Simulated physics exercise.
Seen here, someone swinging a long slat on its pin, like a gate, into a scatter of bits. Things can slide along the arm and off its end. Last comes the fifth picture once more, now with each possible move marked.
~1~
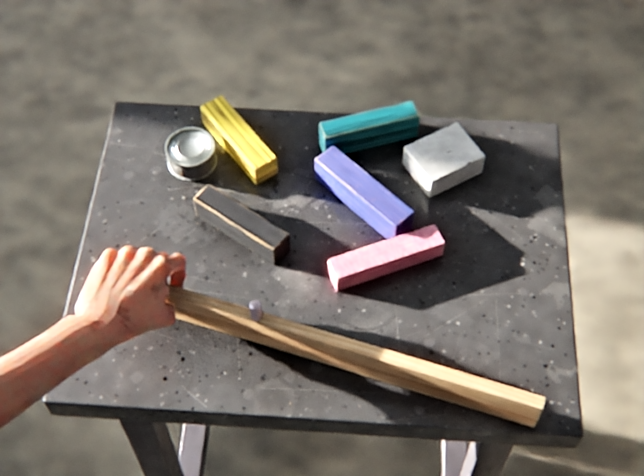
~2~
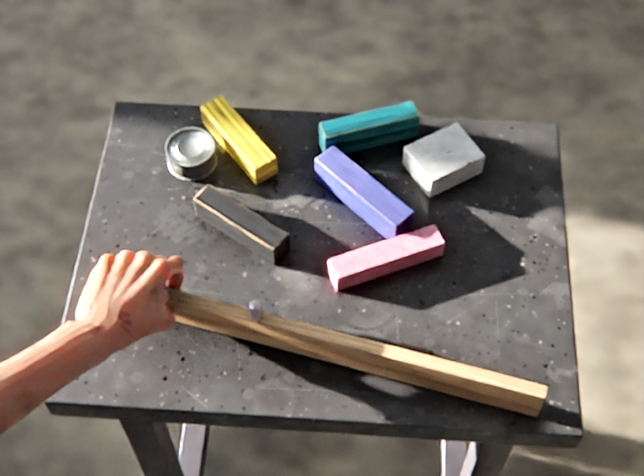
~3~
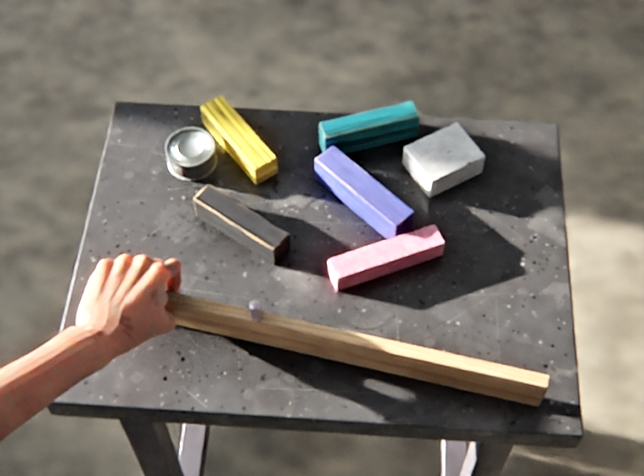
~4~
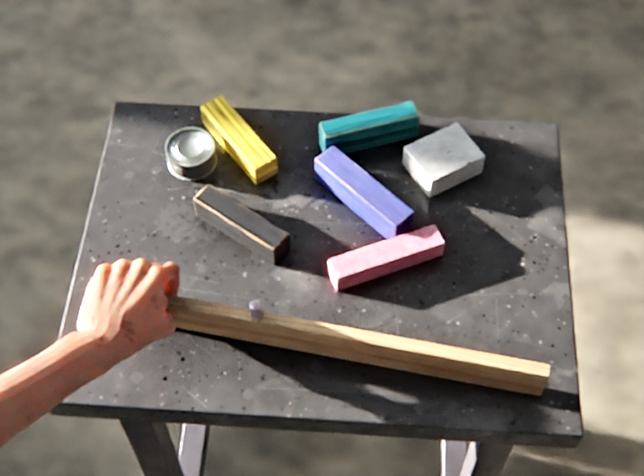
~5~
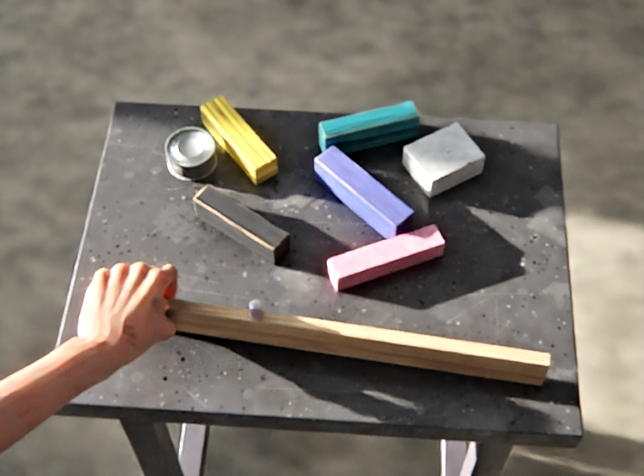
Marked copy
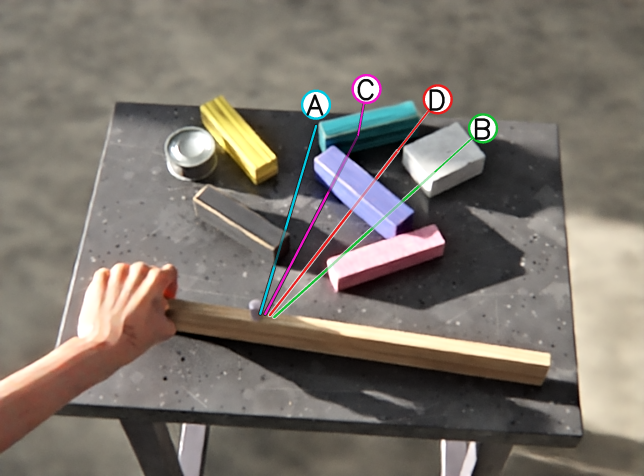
A hand at the left grips a long pale wooden slat lying across the front of a dark speckled table, seen from above against blurred grey ground. Beyond it sit a round grey tin, a yellow stick, a turquoise stick, a whitish block, and blue, pink and dark bars. The slat's right end swings slightly away from the front edge, while the scattered pieces and the view stay still.
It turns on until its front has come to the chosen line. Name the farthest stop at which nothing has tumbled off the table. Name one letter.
Up to line C.
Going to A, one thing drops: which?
It is the turquoise stick.
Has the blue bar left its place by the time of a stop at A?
Yes.
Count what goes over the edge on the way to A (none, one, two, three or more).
In all, one.
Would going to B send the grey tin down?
No.
On the marked copy, A at (290, 213); B at (358, 241); C at (315, 220); D at (337, 229).
Following C. Soon after the start, arm (399, 275); turquoise stick (369, 130); yellow stick (239, 139).
Later, arm (359, 225); turquoise stick (365, 120); white block (432, 144).
In the end, arm (316, 202); turquoise stick (361, 107); white block (420, 121); nothing has fallen.
As for the rest, A drops the turquoise stick; B is safe but short; D is safe but short.
